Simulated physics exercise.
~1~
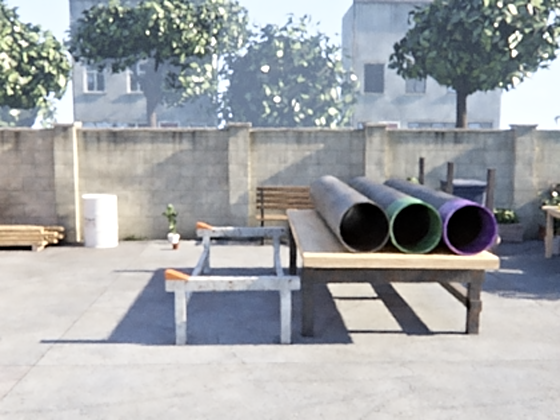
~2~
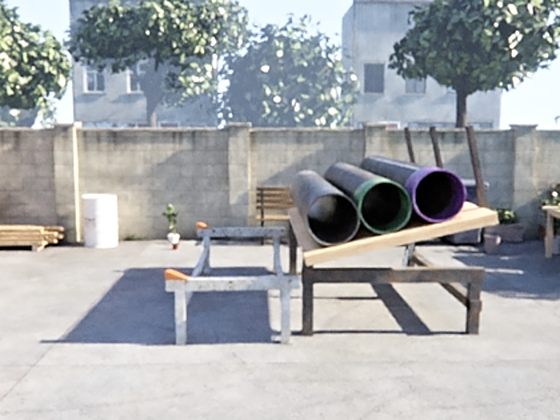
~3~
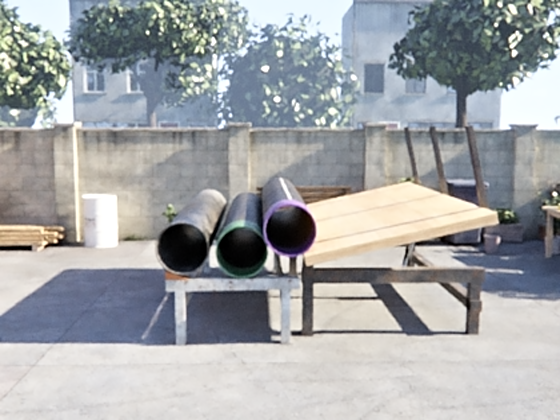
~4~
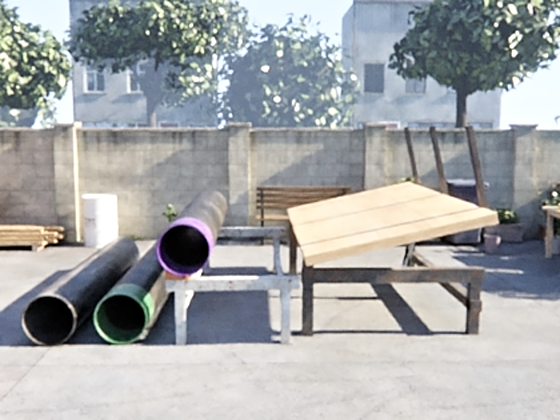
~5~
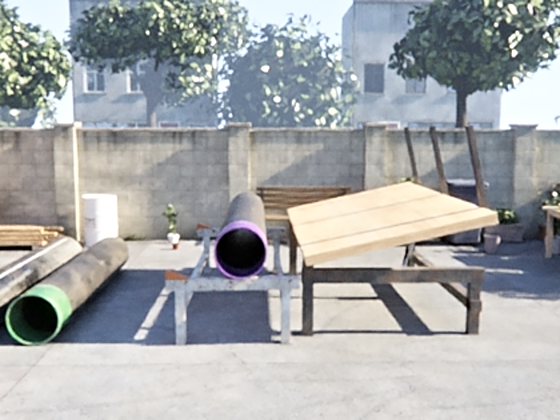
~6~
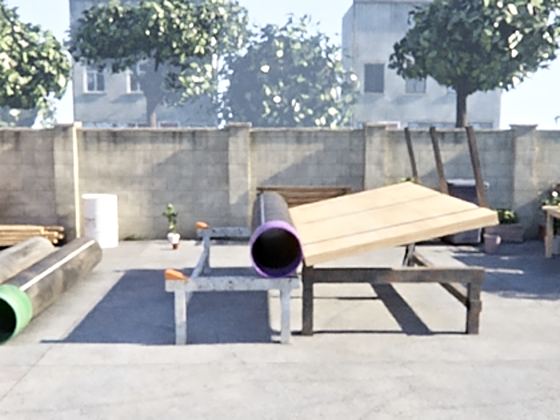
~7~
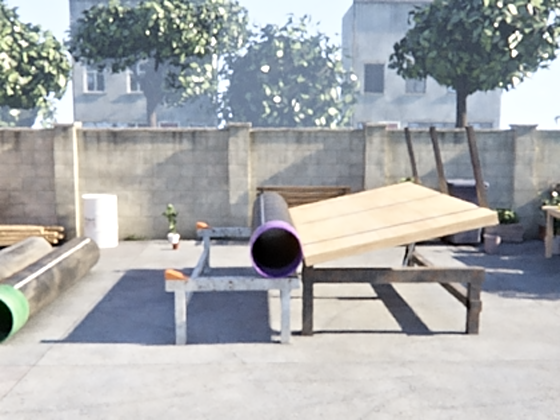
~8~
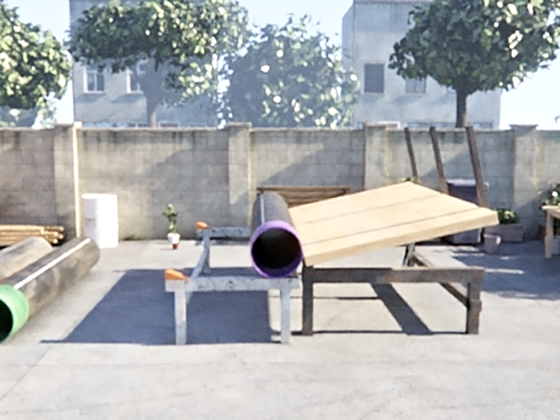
In this clip, a wooden deck holding three plastic pipes tilts toward a low metal rack, and the pipes roll left onto it. Two, including the green one, drop off the far end to the ground, while the purple one rolls back right and rests on the rack beside the deck.
